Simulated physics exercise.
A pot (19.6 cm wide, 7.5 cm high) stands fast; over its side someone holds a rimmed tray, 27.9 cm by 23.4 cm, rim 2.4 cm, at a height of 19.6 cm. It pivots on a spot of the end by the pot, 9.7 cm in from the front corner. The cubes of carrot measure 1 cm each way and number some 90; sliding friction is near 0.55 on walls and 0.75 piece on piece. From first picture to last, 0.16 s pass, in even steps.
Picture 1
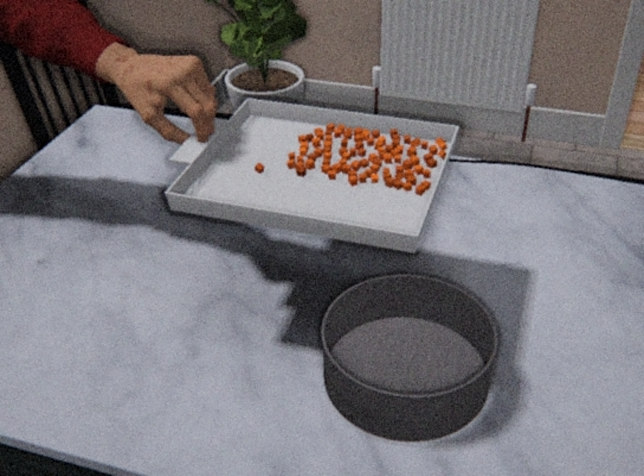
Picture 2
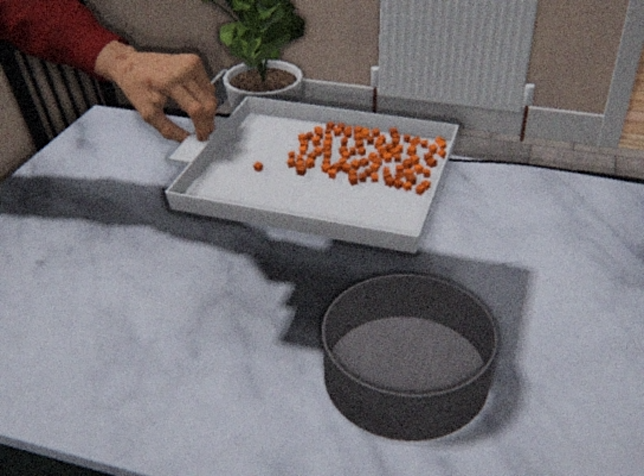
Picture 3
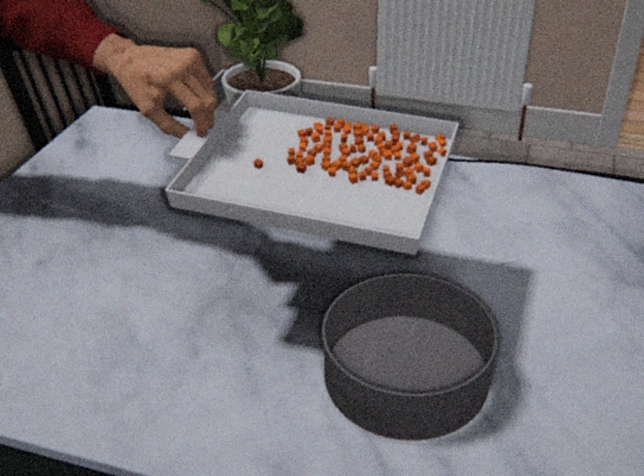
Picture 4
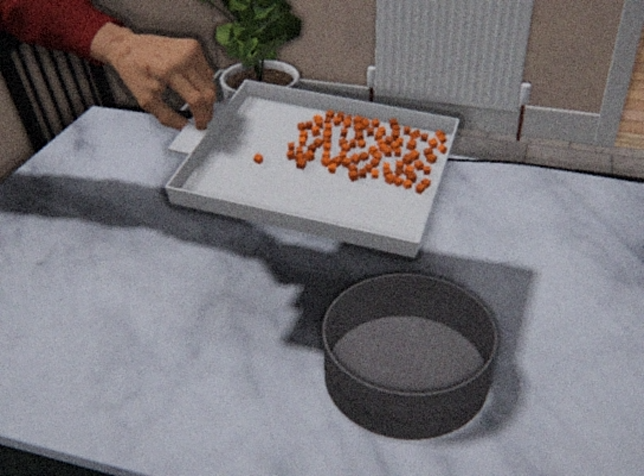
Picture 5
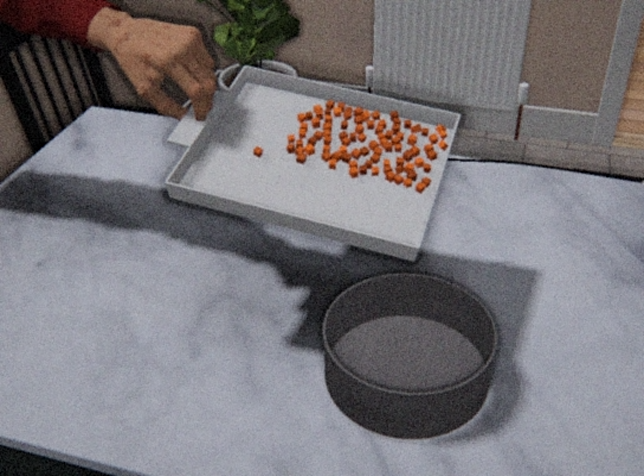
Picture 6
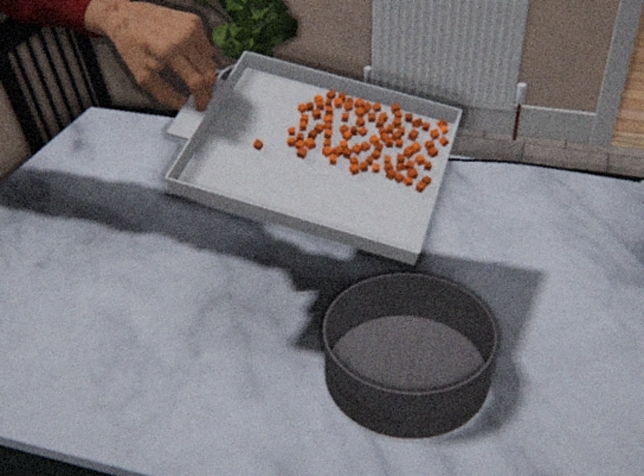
At the start, a red-sleeved hand holds a white rimmed tray of small orange pieces nearly level above a marble table, near a dark round pot. The hand gradually tilts the tray, its back edge rising and right front corner dipping slightly, while the pieces keep their scattered arrangement on it.
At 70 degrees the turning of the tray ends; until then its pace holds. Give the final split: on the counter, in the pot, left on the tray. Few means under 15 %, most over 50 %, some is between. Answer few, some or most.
On the counter: Few; in the pot: Most; left on the tray: Some.
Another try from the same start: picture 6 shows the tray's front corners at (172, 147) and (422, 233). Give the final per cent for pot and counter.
Pot 0, counter 40.
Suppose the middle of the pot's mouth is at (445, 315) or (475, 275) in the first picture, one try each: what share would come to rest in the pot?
About 55 and 0 per cent.
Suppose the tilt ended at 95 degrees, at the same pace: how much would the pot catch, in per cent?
In that case some 95 per cent.
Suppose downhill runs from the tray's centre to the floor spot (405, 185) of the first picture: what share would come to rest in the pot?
Some 0 per cent.
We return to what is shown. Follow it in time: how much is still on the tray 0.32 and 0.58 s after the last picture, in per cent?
About 100, 50.
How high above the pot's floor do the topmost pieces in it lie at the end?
Roughly 2.0 cm.
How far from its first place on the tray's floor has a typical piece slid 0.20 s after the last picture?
Some 1 cm.
Then, 0.20 s after the last picture, tilt 45 degrees; the tray holds 100 %, the pot 0 %.
Then, 0.32 s after the last picture, tilt 62 degrees; the tray holds 100 %, the pot 0 %.
Then, 0.58 s after the last picture, tilt 70 degrees; the tray holds 50 %, the pot 40 %.
In the end, counter 0 %, pot 60 %, tray 40 %.
